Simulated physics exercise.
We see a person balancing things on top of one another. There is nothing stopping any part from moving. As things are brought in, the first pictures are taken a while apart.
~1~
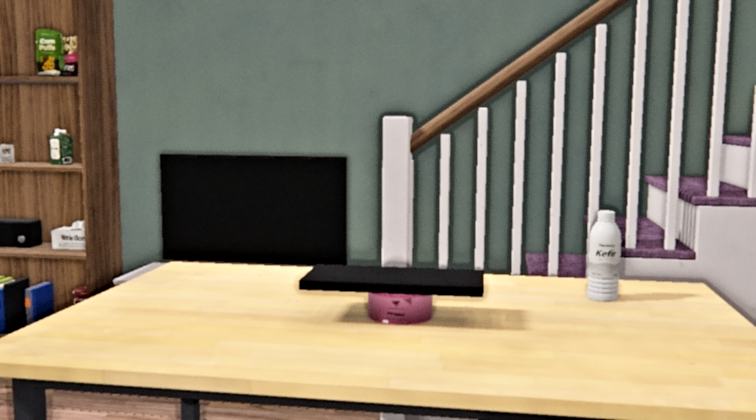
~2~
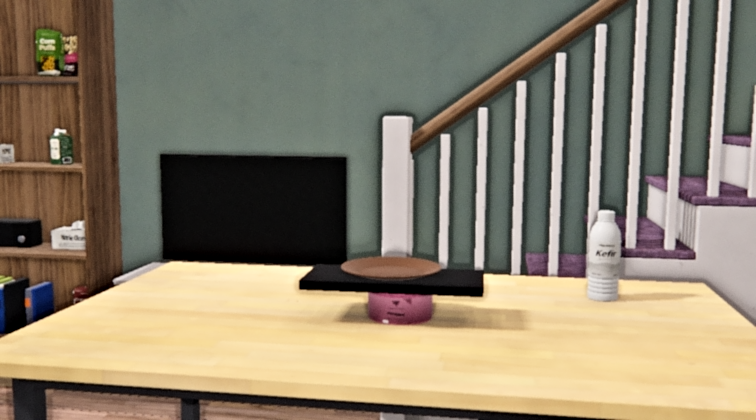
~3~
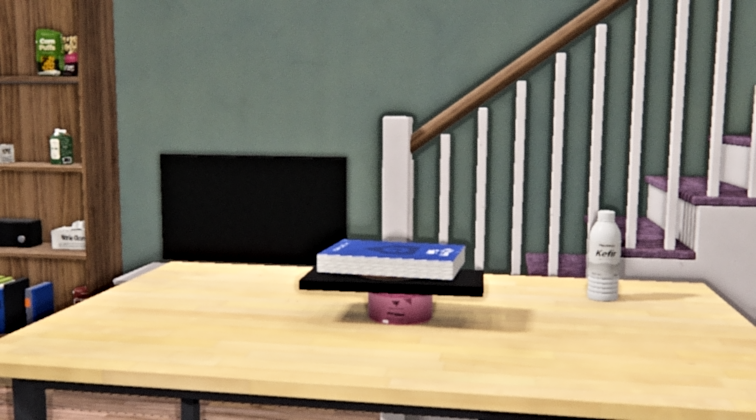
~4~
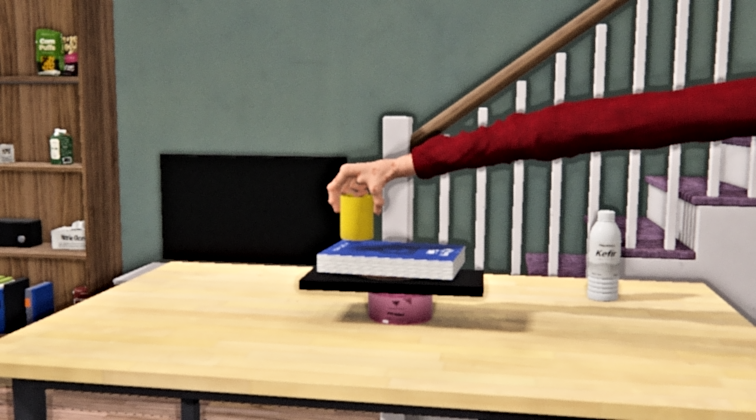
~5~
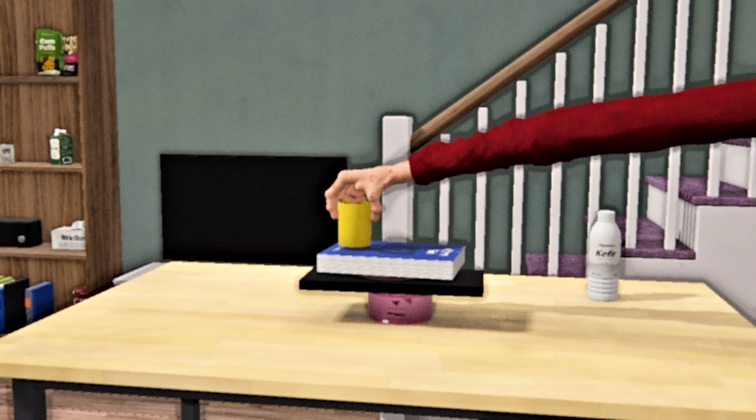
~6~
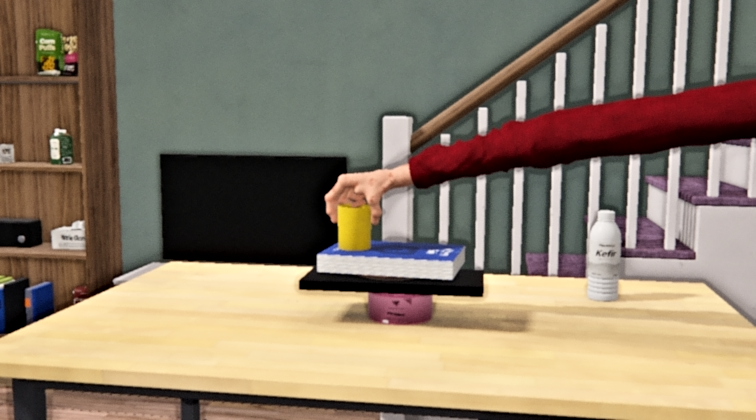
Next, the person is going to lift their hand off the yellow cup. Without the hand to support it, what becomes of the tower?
Safe.
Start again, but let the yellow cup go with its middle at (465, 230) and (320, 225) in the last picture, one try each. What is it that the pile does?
On the first go it collapses, and on the second it collapses.
Then, 0.60 s on from there, things are still on the move.
Then, 1.60 s on from there, no change.
Then, 2.50 s on from there, yellow cup resting near (355, 228).
In the end, all 6 unmoved. At the end, from the last picture's camera, yellow cup near (354, 228). The pile keeps its balance.
